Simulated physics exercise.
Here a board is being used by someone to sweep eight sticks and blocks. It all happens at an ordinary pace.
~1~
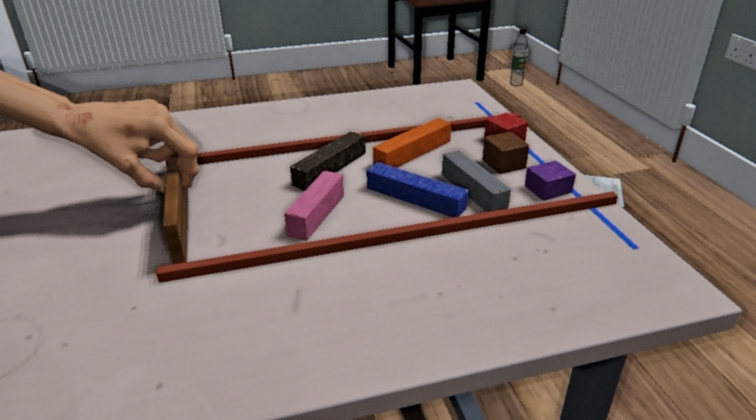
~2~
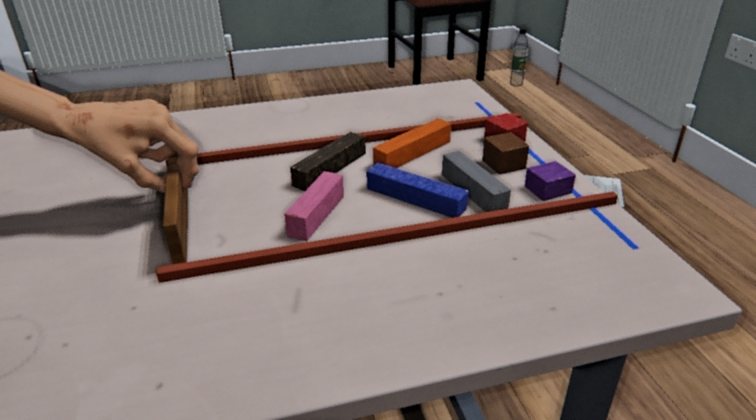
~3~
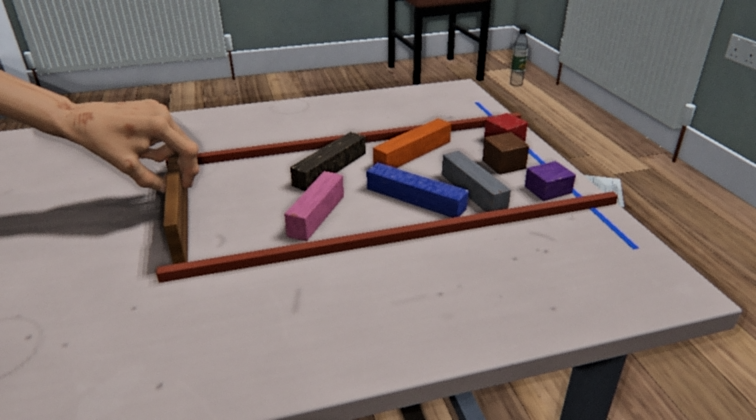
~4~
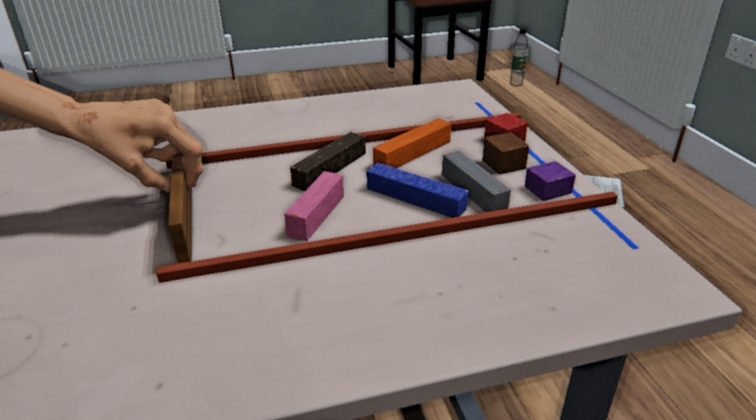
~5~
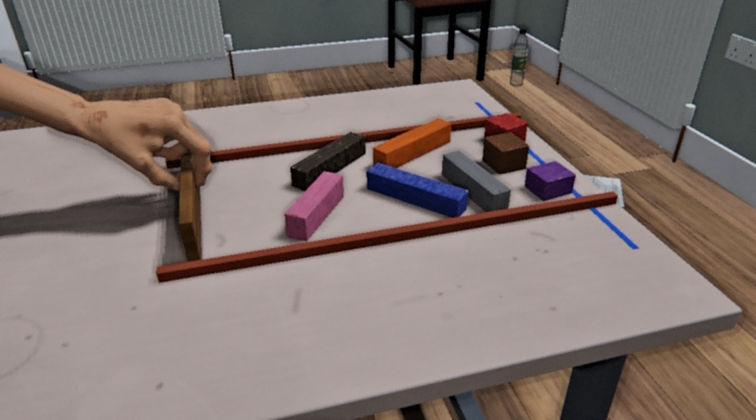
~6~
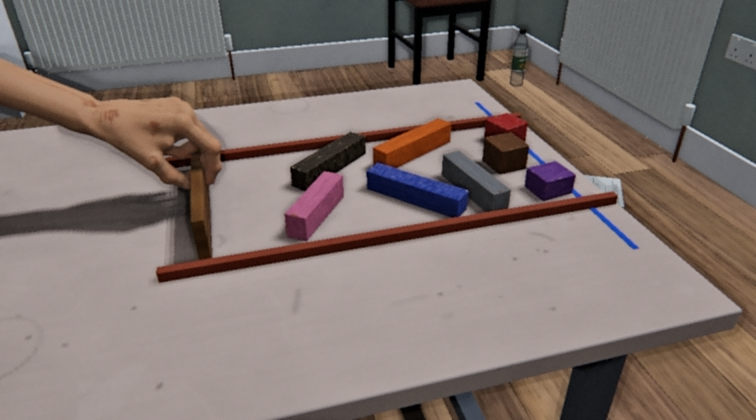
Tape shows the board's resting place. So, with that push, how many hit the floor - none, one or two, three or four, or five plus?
Turns out five or more get pushed past the edge and drop.
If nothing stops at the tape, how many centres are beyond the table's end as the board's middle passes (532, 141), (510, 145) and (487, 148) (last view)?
Respectively, 5, 4 and 1.
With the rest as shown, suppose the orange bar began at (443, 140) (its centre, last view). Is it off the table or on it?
If so, it ends up falling.
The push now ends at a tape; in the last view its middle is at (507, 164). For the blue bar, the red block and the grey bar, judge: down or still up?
Well, the blue bar stays where it is, the red block comes off, and the grey bar? It stays where it is.
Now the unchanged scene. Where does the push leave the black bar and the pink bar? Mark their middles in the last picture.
(538, 127) and (568, 165).
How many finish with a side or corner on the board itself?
The number is 2.
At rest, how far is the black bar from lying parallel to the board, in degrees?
Roughly 20° out of line.
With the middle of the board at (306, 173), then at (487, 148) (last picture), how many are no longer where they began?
It comes to 2 for the first spot, 8 for the other.
Early on, none off yet; red block at rest near (506, 130); purple block at rest near (550, 180); brown block at rest near (505, 153).
Finally, the number that fall off is five or more; lost, blue bar, orange bar, grey bar, brown block, purple block and red block.
